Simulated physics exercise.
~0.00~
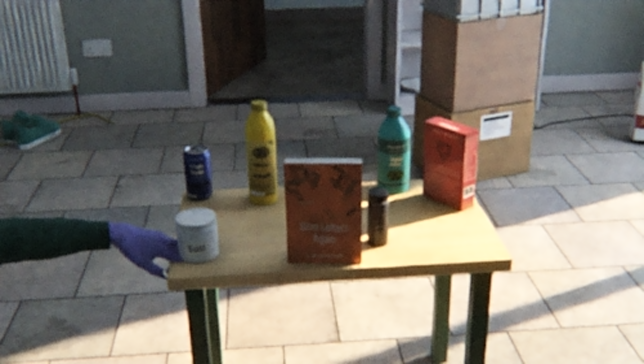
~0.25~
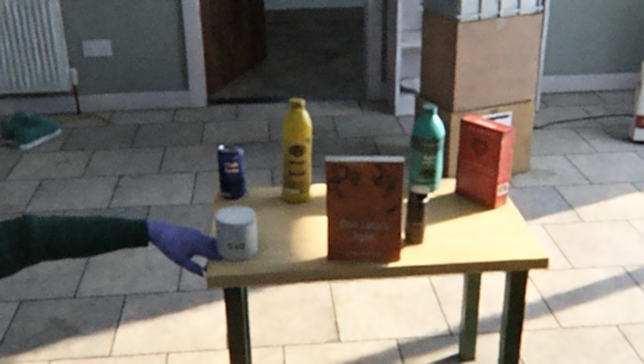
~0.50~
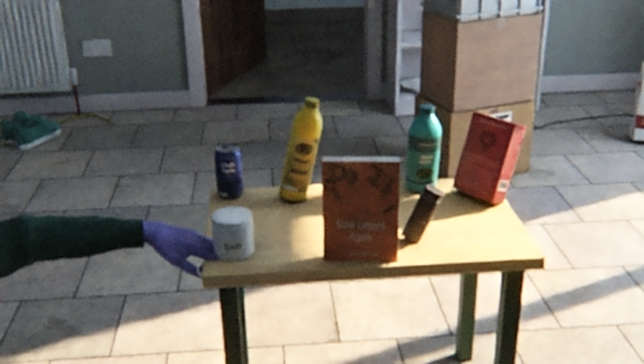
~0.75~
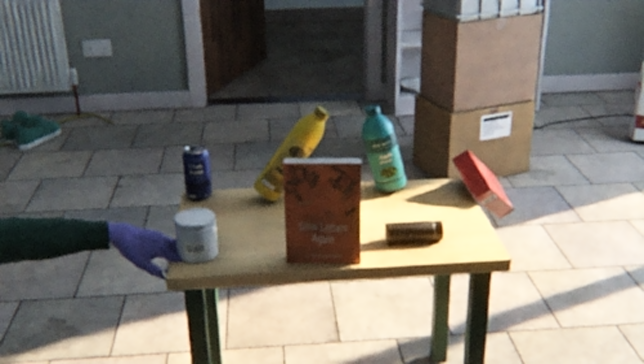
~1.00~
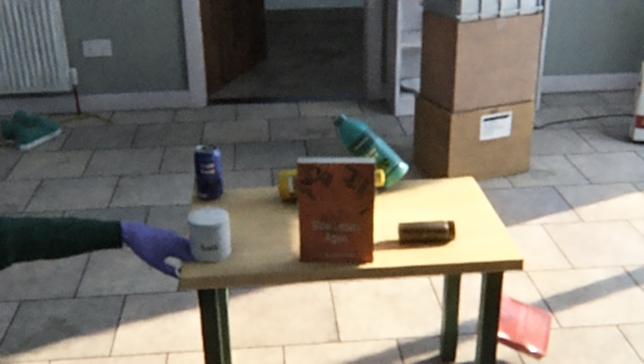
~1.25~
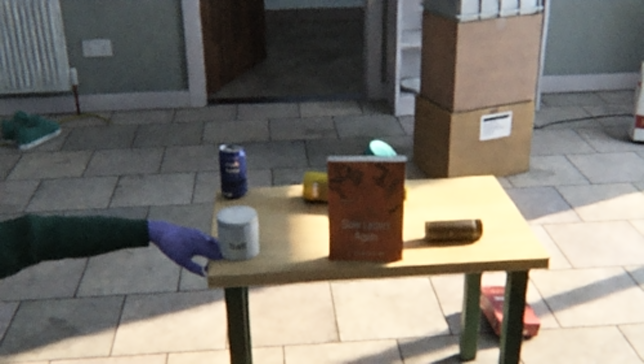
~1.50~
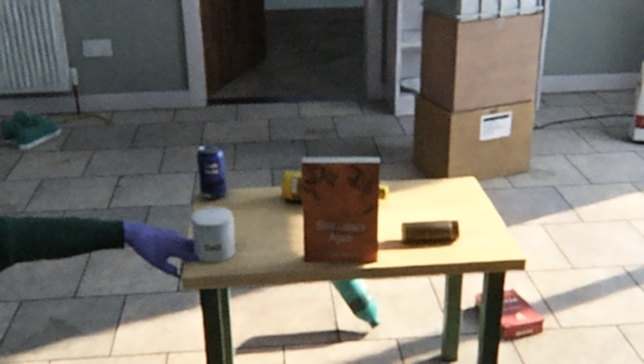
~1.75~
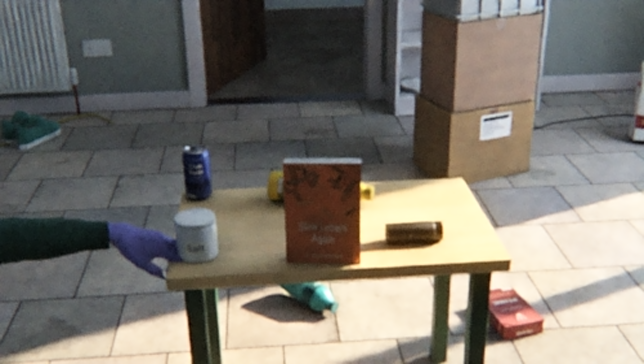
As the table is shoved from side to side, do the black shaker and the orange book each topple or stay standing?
The black shaker topples onto its side on the table, while the orange book keeps standing.
